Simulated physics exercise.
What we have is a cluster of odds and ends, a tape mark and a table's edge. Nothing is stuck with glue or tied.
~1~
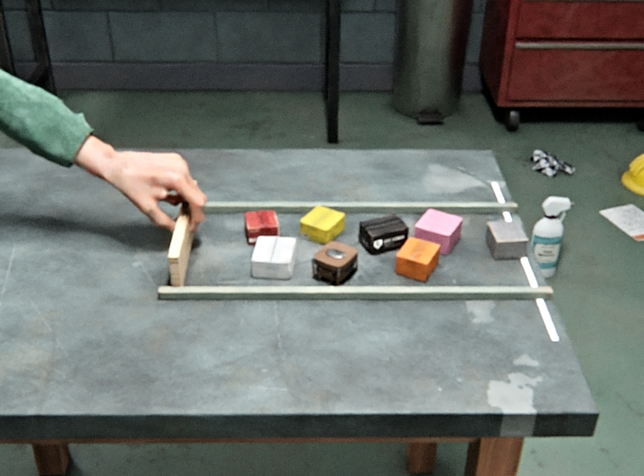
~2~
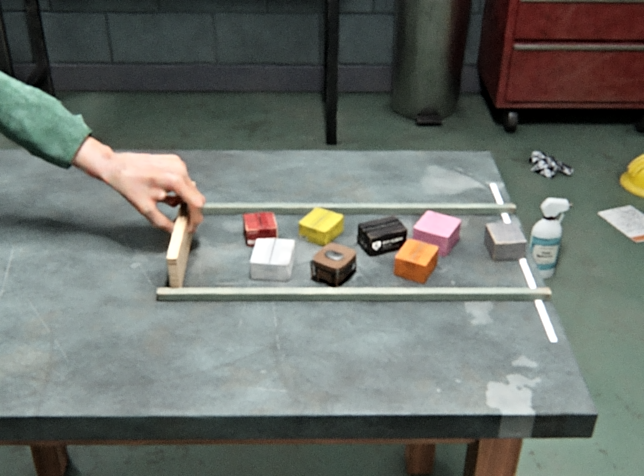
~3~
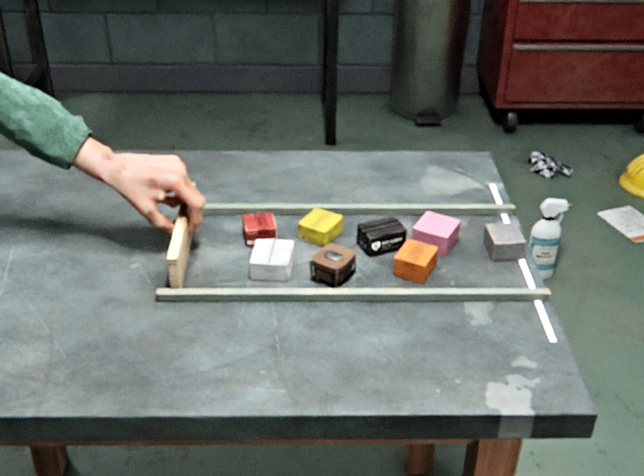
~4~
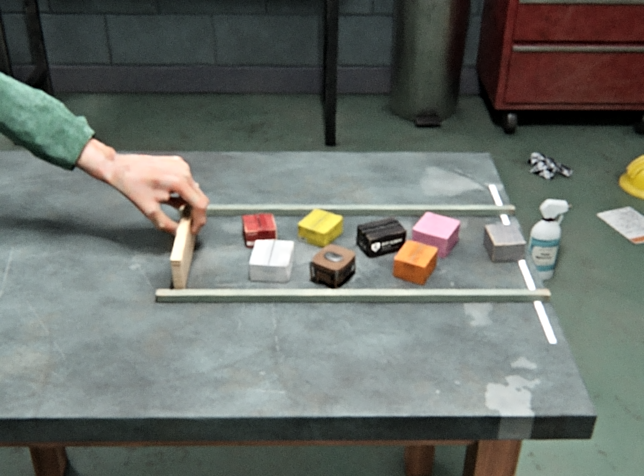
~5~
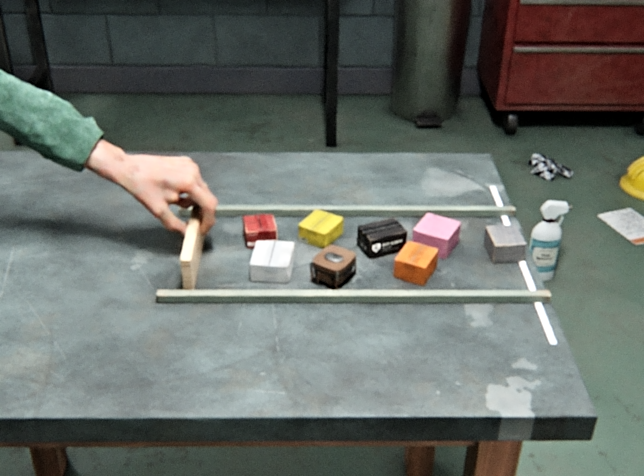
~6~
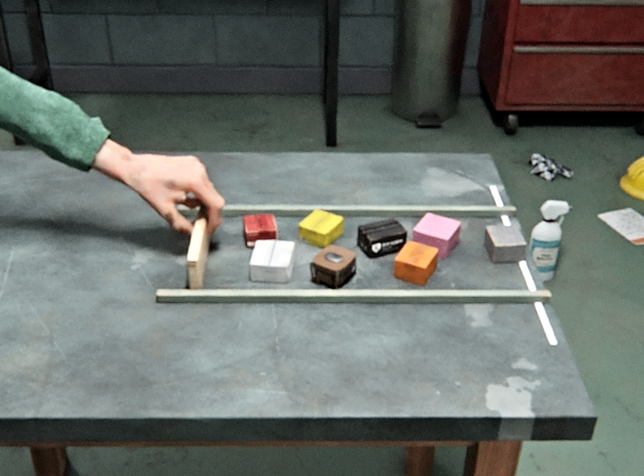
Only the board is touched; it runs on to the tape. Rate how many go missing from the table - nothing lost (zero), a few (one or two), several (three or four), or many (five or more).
Many, five or more.
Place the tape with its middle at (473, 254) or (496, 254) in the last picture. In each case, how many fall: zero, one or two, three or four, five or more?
First tape: Either three or four; second tape: 5 or more.
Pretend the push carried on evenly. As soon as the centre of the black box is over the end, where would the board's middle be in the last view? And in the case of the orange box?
The middle is at (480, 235) when it's the black box, and at (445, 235) when it's the orange box.
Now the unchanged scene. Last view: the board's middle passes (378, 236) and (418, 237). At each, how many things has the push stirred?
Tally: First 7; then 8.
A little later, none off yet; grey block at rest near (505, 244); pink block at rest near (436, 236); orange box at rest near (416, 263).
Next, none off yet; grey block shifted about its own width near (531, 241); pink block shifted about its own width near (494, 237); orange box shifted well along near (506, 265).
When it is over, the number that fall off is five or more; down, red box, white box, yellow box, brown case, black box, orange box, pink block and grey block.
